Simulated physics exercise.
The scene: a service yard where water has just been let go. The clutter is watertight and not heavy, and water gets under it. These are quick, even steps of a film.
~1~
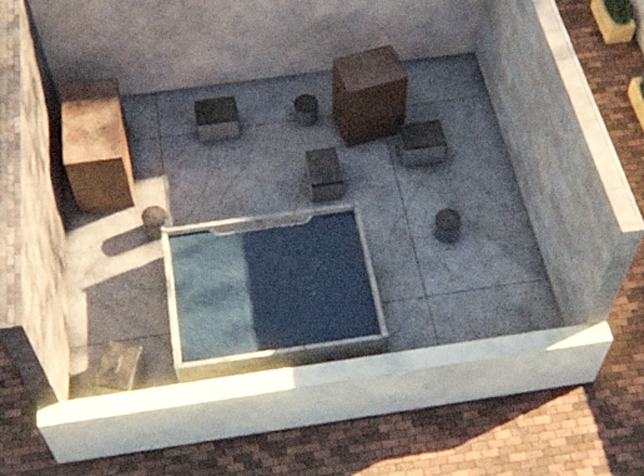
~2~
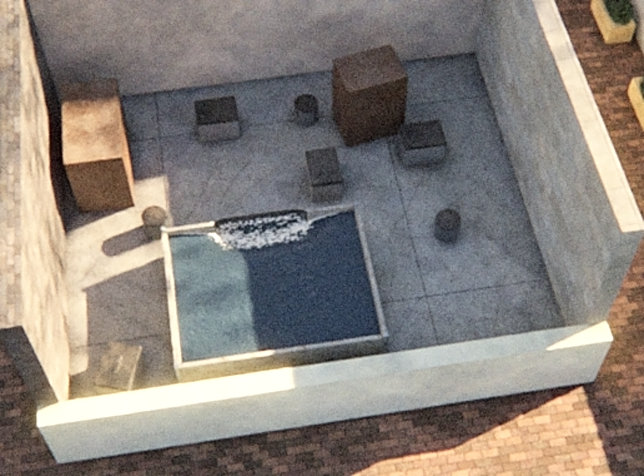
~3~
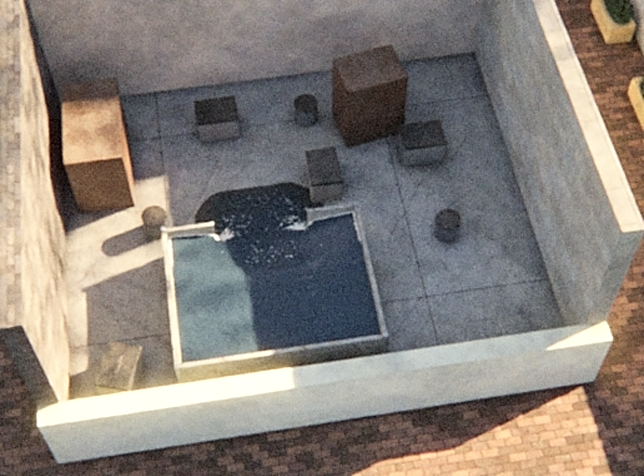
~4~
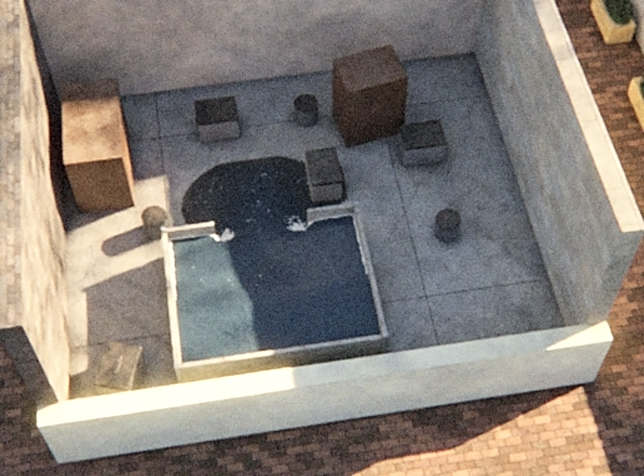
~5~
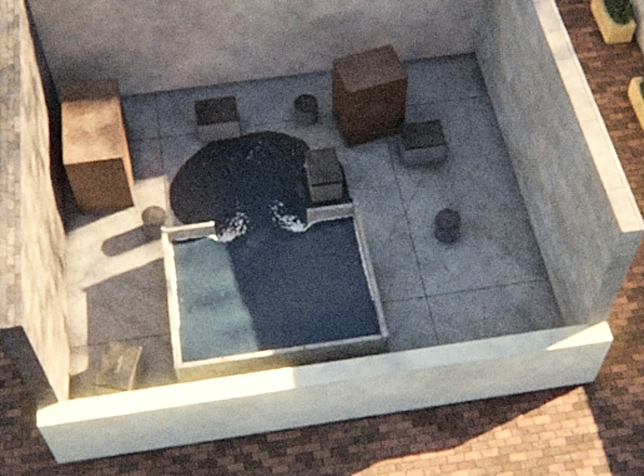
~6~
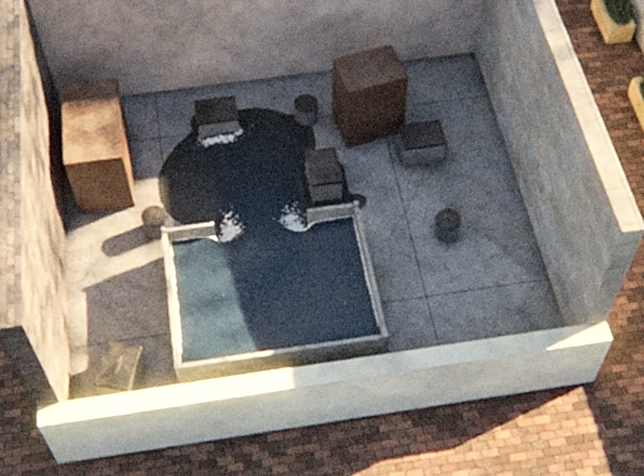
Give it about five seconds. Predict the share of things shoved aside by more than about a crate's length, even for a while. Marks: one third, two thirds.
Share: Between one and two thirds.
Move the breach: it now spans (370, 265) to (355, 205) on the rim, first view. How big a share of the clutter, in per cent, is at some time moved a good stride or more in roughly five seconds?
Some 30 per cent.
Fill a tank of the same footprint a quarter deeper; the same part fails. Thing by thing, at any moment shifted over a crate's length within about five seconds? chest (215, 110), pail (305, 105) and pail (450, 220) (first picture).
As listed: Swept aside, yes, less than that.
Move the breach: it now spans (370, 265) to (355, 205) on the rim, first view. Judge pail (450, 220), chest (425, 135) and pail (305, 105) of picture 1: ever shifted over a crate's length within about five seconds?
One after the other: That far or more, moved that far, less than that.
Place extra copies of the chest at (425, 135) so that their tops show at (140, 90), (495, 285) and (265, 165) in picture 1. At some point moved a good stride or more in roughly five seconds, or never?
One after the other: That far or more, not that far, that far or more.
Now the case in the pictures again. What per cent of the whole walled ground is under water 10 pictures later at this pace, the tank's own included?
Close to 45 %.
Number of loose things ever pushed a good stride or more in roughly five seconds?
It comes to 3.
A moment on, 0 of 7 are well off their spots; 0 afloat.
Next, 3 of 7 are well off their spots; 1 afloat.
Later, 3 of 7 are well off their spots; 1 afloat.
In the end, 3 of 7 are well off their spots, and 3 have been at some point; 1 afloat.
